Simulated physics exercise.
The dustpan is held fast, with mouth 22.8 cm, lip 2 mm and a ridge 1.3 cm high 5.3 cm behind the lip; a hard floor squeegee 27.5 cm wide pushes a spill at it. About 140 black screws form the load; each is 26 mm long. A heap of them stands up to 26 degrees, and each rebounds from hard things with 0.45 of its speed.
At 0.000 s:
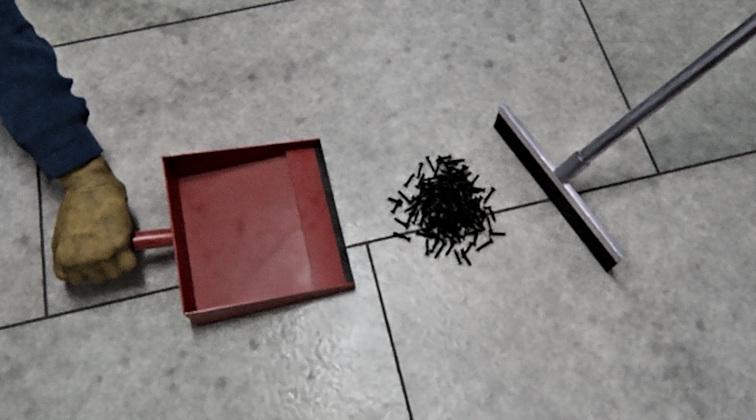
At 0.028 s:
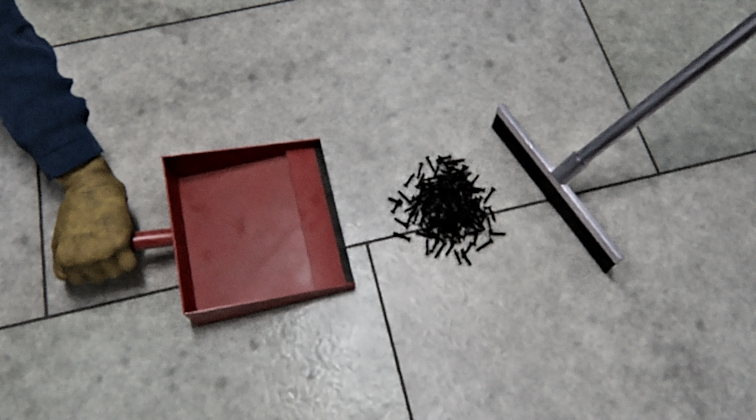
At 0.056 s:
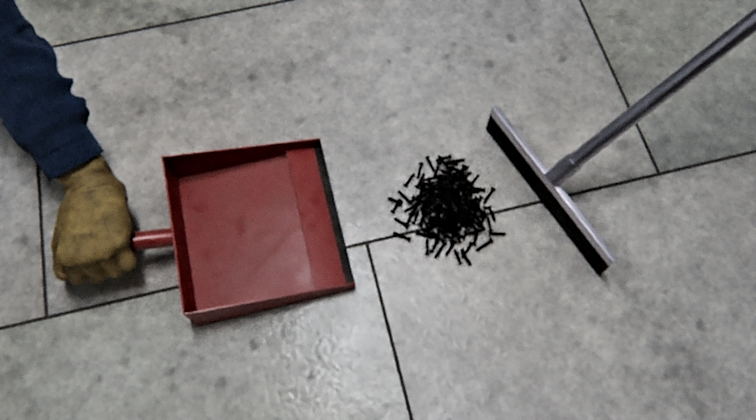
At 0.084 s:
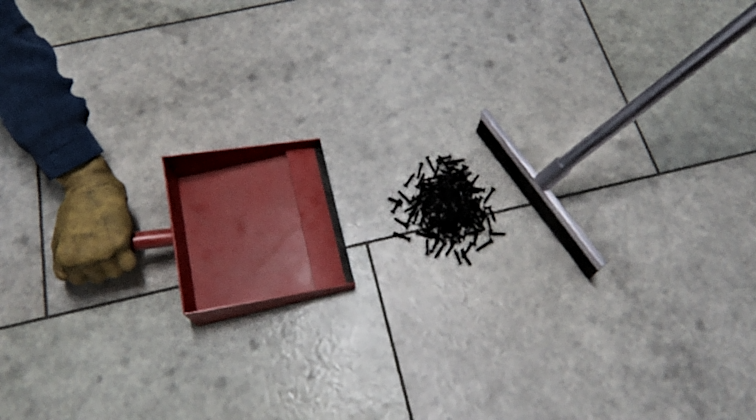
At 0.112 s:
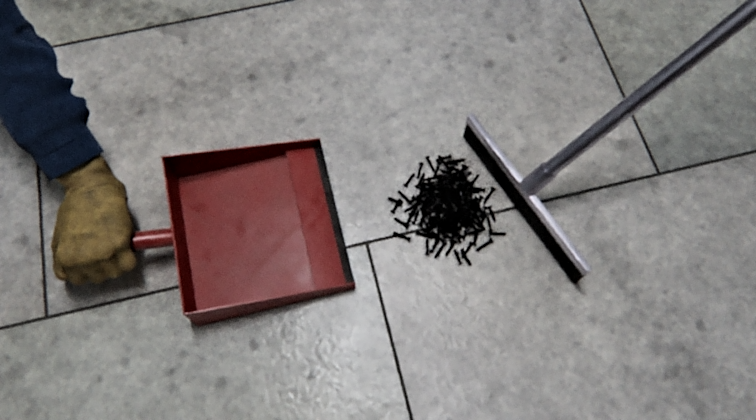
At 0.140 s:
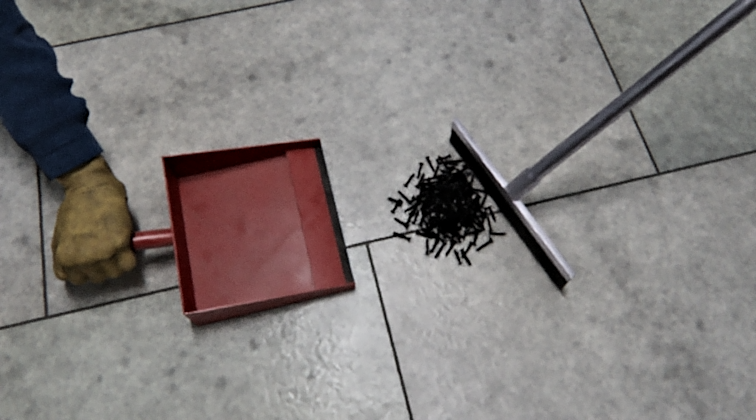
Squeegee sliding left across grey tiles to the edge of a black screw pile, gloved hand holding a red dustpan still.
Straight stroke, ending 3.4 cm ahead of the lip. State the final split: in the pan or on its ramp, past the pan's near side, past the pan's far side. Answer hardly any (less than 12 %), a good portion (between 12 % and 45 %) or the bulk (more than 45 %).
Pan: A good portion; near side: A good portion; far side: Hardly any.
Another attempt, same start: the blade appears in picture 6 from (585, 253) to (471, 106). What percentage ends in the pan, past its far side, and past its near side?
Per cent by place - pan 0, far side 0, near side 5.
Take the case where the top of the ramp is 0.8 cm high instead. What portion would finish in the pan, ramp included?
That would give something like 25 per cent.
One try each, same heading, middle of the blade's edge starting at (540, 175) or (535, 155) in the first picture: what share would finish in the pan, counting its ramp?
About 20 and 15 per cent.
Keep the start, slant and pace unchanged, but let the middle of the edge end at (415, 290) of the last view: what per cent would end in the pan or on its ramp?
Some 20 per cent.
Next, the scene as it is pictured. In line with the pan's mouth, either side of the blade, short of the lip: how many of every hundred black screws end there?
I'd estimate close to 55 per cent.
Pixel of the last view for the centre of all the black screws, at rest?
About (357, 254).
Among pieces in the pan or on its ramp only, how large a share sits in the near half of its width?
80 per cent.
After 0.25 s, middle of the blade 14 cm from the lip; 0 % over the lip, far side 0 %, near side 5 %.
After 0.32 s, middle of the blade 9 cm from the lip; 0 % over the lip, far side 0 %, near side 10 %.
After 0.53 s, middle of the blade 8 cm from the lip; 25 % over the lip, far side 0 %, near side 20 %.
By 1.3 s all is still; pan 25 %, near side 20 %, far side 0 %, in front of the lip or behind the blade 55 %.
